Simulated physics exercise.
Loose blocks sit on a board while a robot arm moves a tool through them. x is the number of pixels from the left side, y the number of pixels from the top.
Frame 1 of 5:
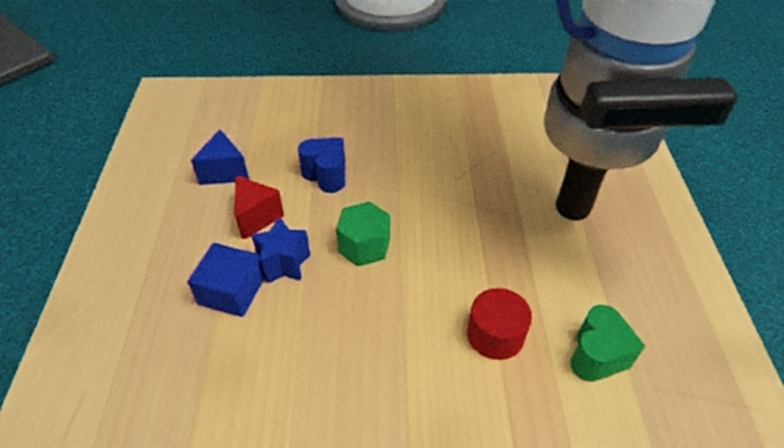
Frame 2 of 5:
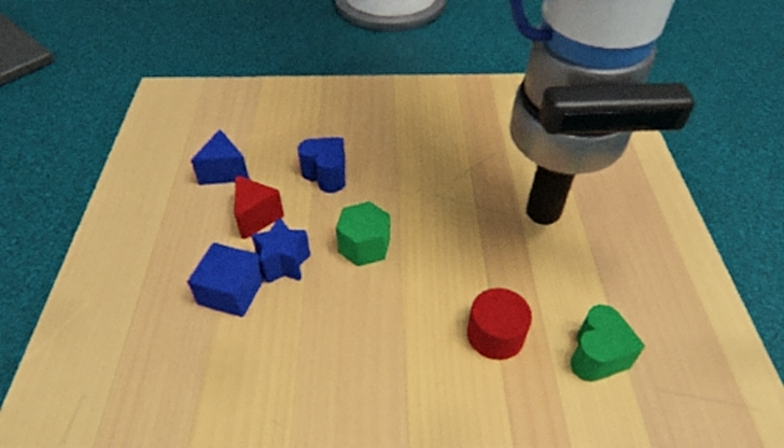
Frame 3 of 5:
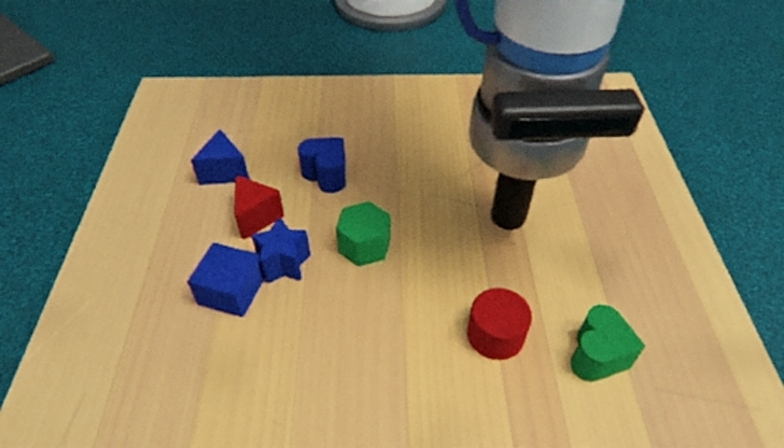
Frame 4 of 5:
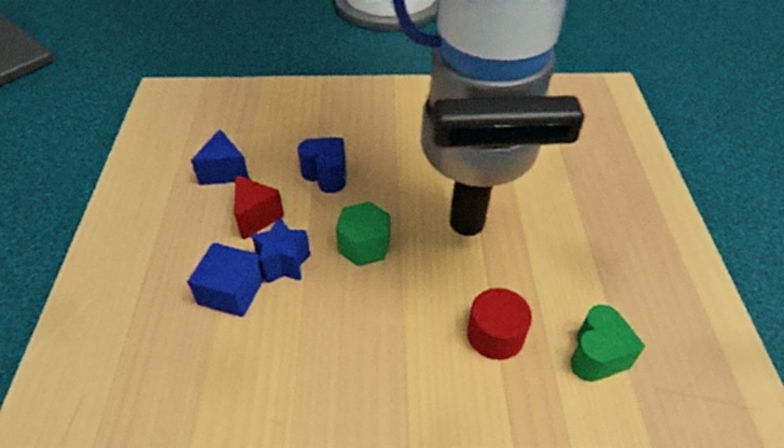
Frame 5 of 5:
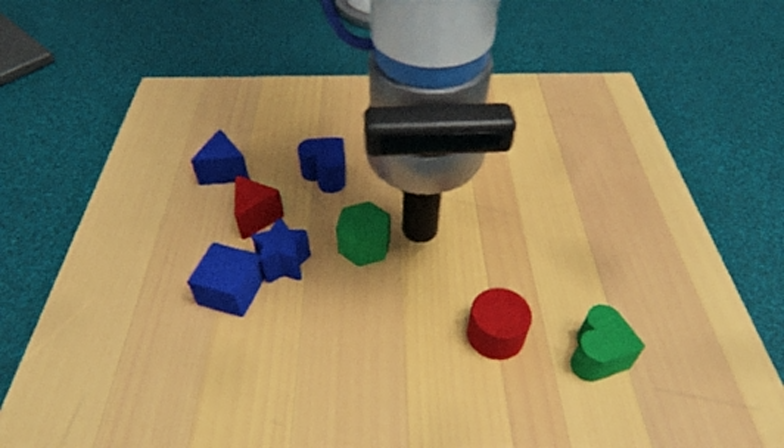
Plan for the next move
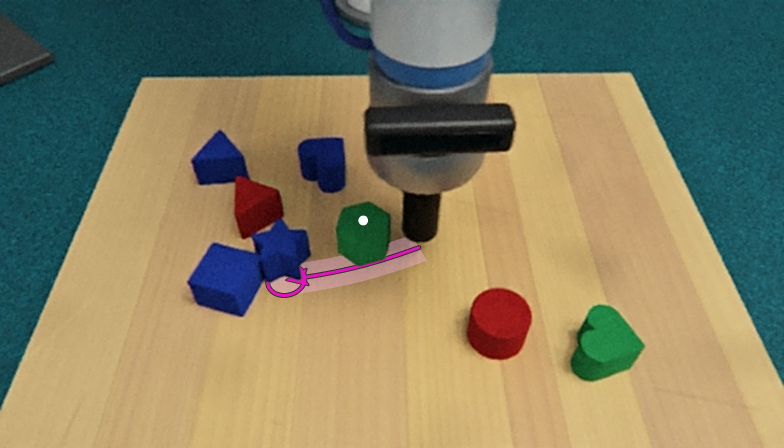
The video shows red, green and blue blocks scattered on a wooden board while a robot arm moves its dark-tipped tool steadily leftward above the red cylinder, nearing the green hexagon's right side, as the blocks stay still.
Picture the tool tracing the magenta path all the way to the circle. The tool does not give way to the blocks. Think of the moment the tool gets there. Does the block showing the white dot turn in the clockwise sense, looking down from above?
Going by the path, yes.
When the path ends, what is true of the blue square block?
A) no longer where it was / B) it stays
B: It stays.
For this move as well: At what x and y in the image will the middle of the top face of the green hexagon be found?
Its top centre is at about (319, 214).
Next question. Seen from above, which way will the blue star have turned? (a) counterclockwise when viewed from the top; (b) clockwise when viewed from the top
The one that fits is a, counterclockwise when viewed from the top.
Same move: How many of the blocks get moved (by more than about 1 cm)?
Two move.
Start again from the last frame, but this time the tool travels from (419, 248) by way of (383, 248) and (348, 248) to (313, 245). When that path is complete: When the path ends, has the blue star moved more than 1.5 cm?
That would be a yes.
Drawn move, from (419, 248) via (377, 261) and (333, 272), ending at (286, 280); the dot is on the green hexagon.
What follows on the original path. One third of the way, tool at (374, 246); green hexagon at (337, 220), turned 30° clockwise.
Two thirds of the way, tool at (329, 256); blue star at (271, 237), turned 25° anticlockwise; green hexagon at (320, 214), turned 50° clockwise.
At the end, tool at (283, 264); blue square block still; blue star at (261, 232), turned 35° anticlockwise; green hexagon at (319, 214), turned 55° clockwise.
